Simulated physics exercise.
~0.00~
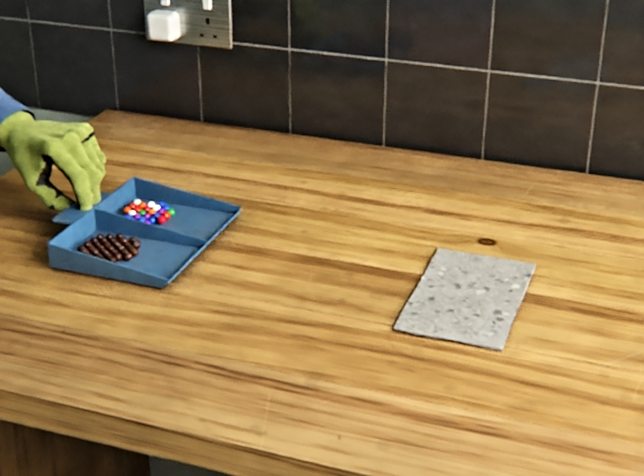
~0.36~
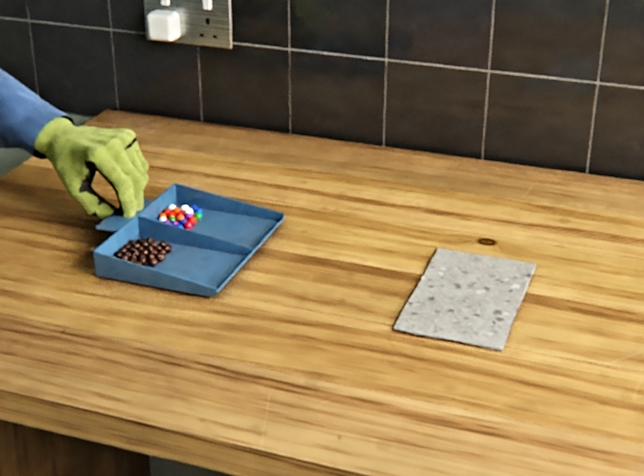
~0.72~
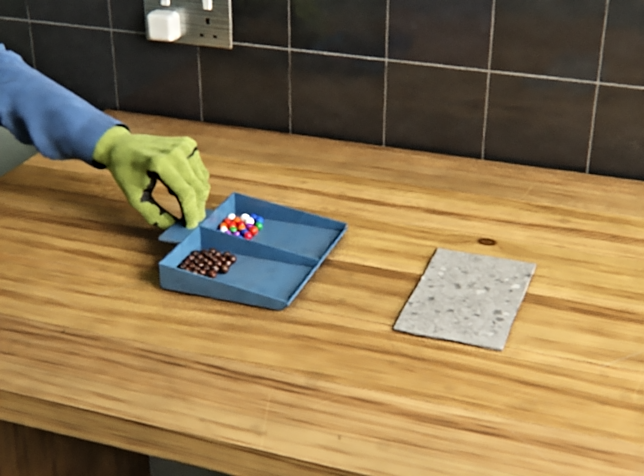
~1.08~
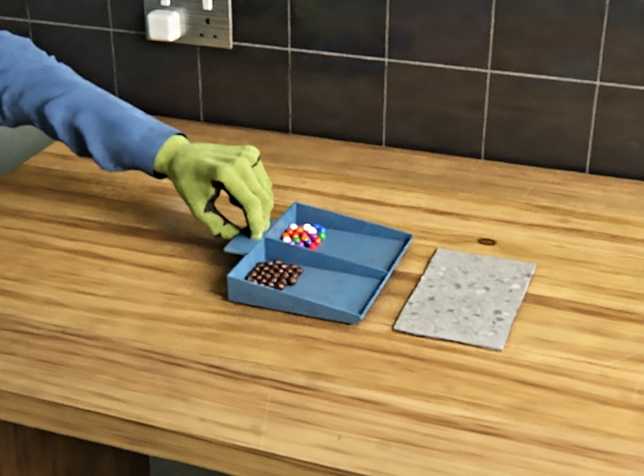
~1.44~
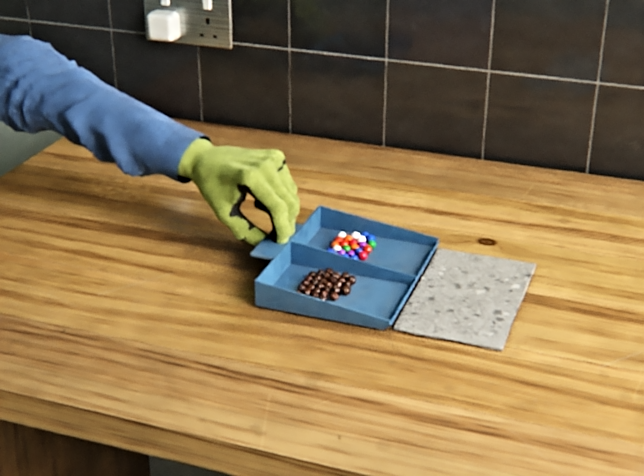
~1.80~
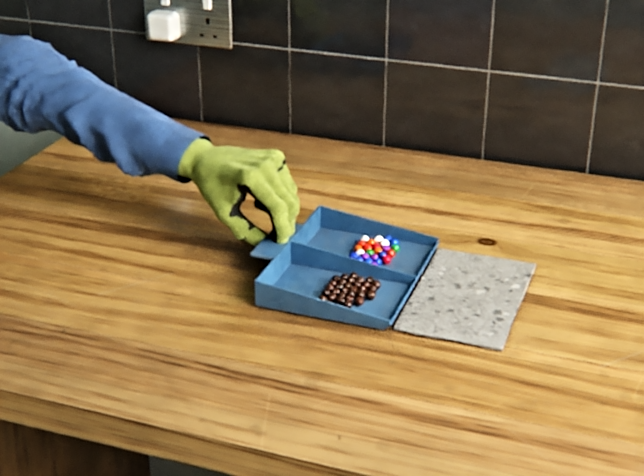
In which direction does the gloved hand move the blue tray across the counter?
The hand moves the tray to the right, towards the grey slab.
